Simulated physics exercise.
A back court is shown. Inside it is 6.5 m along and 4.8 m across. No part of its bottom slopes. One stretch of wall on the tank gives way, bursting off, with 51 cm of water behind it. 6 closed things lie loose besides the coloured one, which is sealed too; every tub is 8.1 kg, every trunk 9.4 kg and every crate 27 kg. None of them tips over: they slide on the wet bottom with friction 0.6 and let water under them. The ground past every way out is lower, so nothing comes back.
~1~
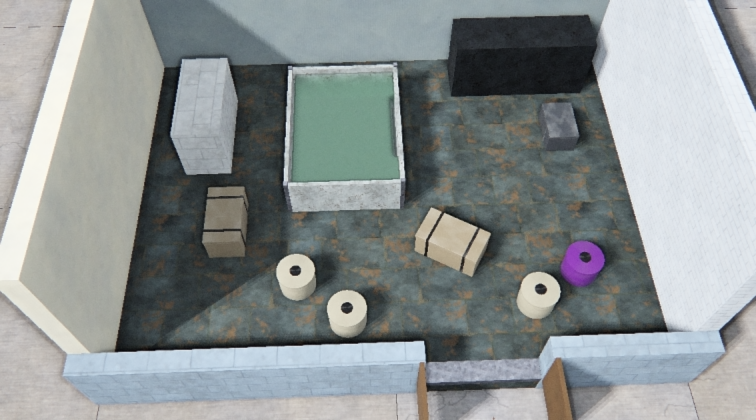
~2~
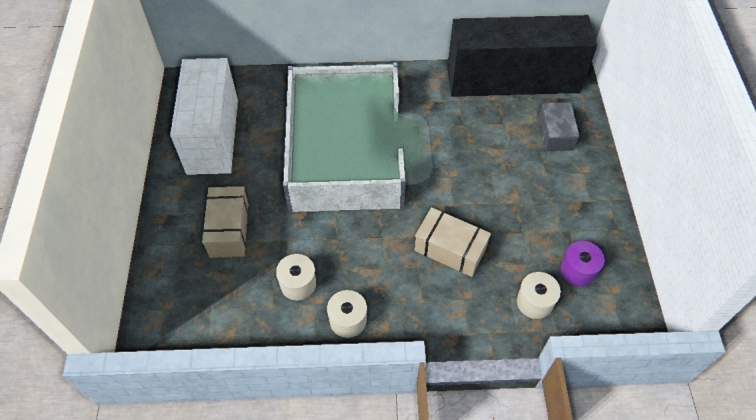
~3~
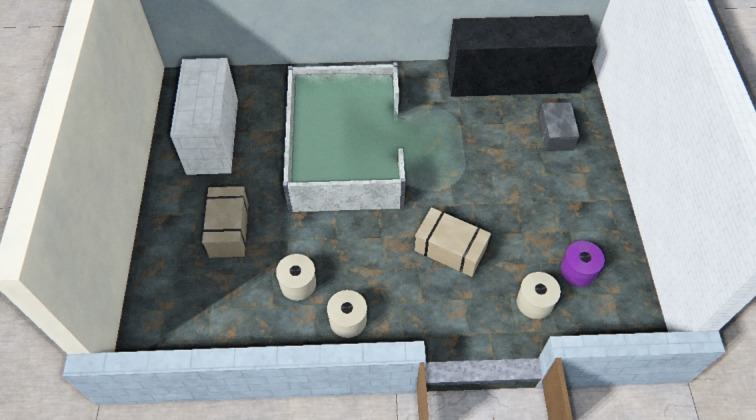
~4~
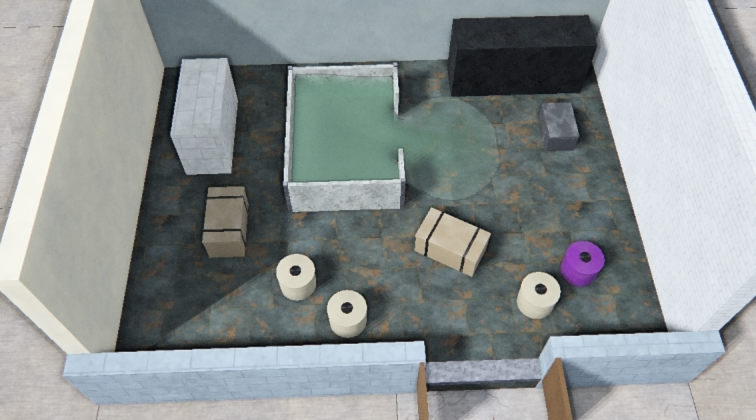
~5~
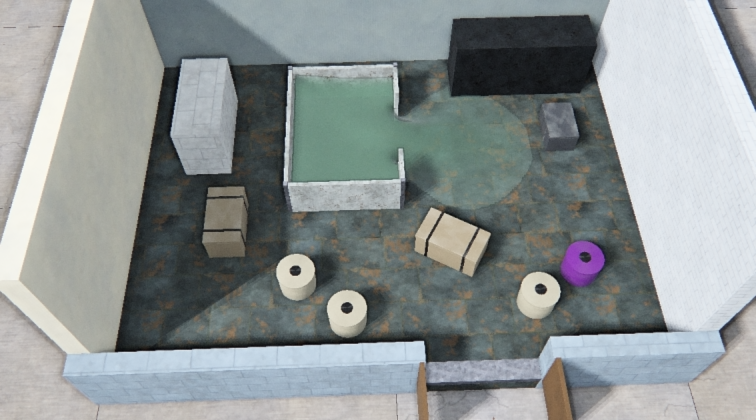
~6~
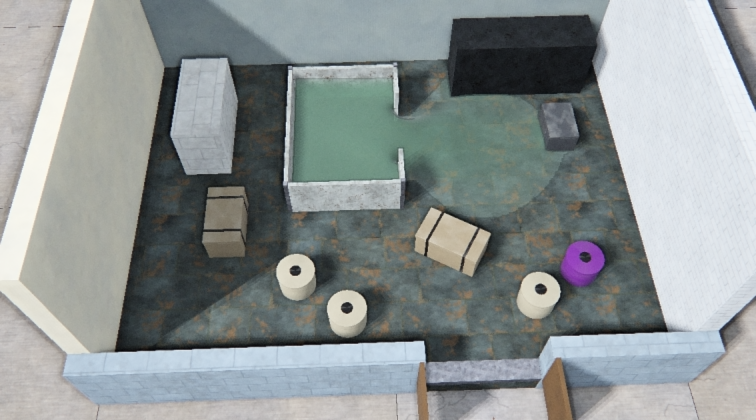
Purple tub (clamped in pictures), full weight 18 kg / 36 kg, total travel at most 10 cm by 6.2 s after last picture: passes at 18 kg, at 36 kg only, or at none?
Chances are it needs the bigger mass.
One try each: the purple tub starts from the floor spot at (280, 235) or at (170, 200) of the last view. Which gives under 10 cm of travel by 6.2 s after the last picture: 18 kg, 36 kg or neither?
Order kept: Light pick works, light pick works.
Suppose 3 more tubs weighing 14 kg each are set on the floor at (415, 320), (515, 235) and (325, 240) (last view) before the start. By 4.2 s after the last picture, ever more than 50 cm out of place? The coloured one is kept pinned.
One after another they come out within the mark, within the mark, within the mark.
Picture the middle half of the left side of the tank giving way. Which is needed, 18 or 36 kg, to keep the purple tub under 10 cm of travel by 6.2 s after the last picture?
So the lighter pick works.
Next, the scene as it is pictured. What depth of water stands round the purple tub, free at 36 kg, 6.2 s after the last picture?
Depth: Approx. 9 cm.
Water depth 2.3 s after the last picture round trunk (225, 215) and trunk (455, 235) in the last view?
First roughly 0 cm, second roughly 1 cm.
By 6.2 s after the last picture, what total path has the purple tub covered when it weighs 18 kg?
Total path: Approx. 100 cm.
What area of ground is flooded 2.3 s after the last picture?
Flooded: Near 14 m2.
Then, 0.6 s after the last picture the purple tub would be 0 cm from its start with 18 kg and 0 cm from its start with 36 kg; 0 cm of water round it then.
Then, 2.3 s after the last picture the purple tub would be 5 cm from its start with 18 kg and 0 cm from its start with 36 kg; 9 cm of water round it then.
Then, 4.2 s after the last picture the purple tub would be 36 cm from its start with 18 kg and 0 cm from its start with 36 kg; 9 cm of water round it then.
Then, 6.2 s after the last picture the purple tub would be 93 cm from its start with 18 kg and 0 cm from its start with 36 kg; 9 cm of water round it then.
